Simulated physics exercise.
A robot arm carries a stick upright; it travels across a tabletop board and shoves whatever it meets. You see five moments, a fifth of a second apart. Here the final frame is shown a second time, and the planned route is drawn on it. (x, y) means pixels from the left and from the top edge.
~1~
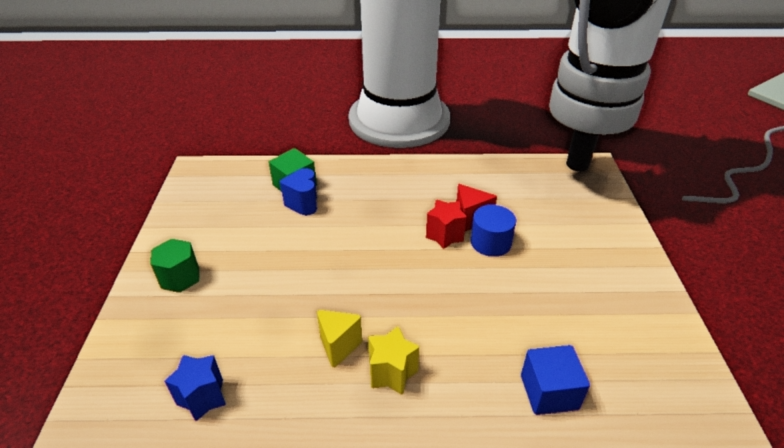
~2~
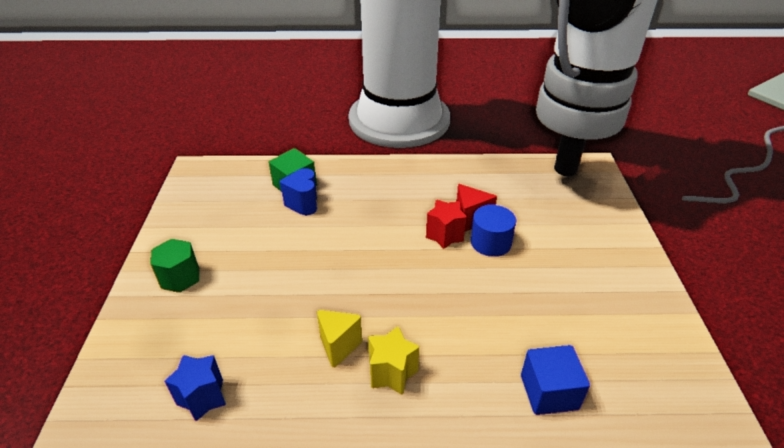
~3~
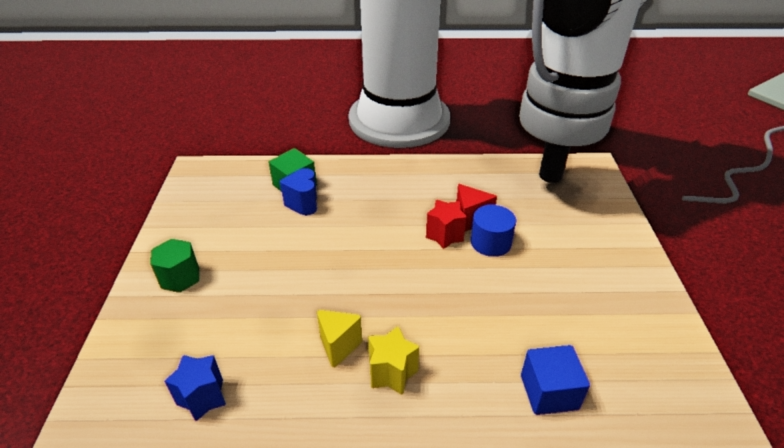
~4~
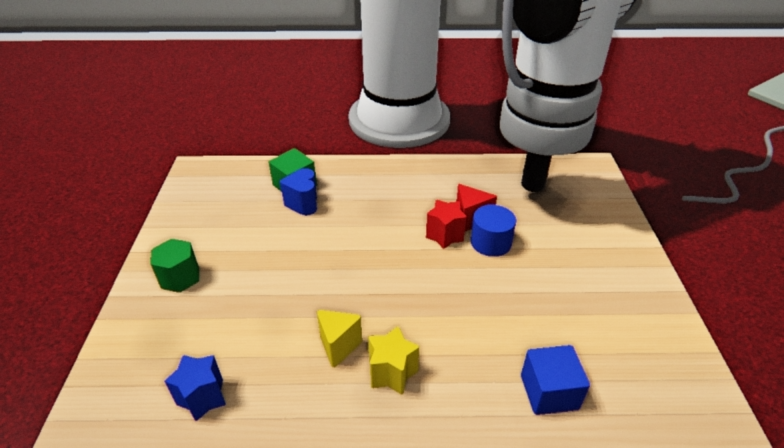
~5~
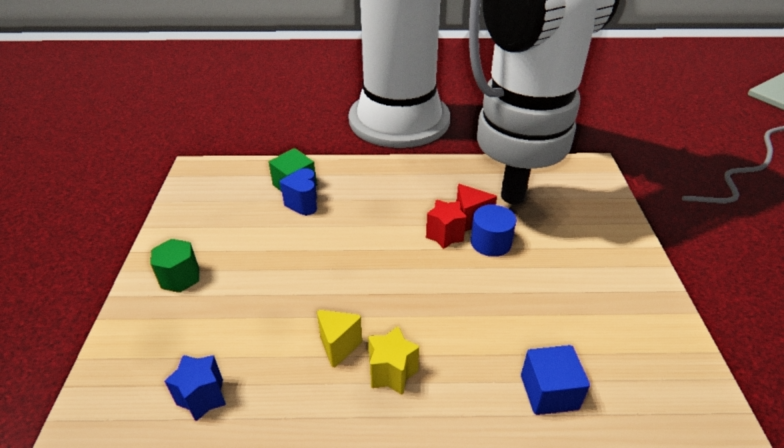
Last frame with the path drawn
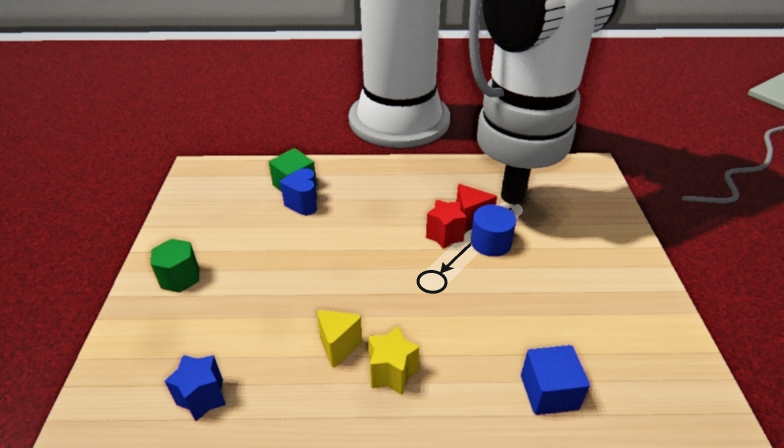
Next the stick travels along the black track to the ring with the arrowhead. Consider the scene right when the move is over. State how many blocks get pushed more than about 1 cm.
3 or more blocks.
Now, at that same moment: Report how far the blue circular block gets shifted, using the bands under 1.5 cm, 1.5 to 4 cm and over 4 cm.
The answer here is over 4 cm.
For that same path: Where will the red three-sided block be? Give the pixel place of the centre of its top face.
The spot you're after is about (459, 202) in the image.
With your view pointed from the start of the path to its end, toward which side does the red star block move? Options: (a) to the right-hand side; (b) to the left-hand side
My answer is option a.
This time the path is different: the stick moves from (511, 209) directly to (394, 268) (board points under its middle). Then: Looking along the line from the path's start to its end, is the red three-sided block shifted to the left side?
My answer is no.
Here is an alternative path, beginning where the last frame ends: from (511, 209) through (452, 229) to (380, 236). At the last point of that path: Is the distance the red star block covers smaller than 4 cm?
I'd say no.
The drawn path runs in a line from (511, 209) to (432, 282).
The first path, step by step. One third of the way, stick (487, 220); red star block (434, 211), turned 40° anticlockwise; red three-sided block (461, 199), turned 50° clockwise; blue circular block (490, 229).
Two thirds of the way, stick (460, 244); red star block (430, 211), turned 45° anticlockwise; red three-sided block (459, 202), turned 100° clockwise; blue circular block (483, 252).
At the end, stick (433, 270); red star block (430, 211), turned 45° anticlockwise; red three-sided block (459, 202), turned 100° clockwise; blue circular block (481, 258).
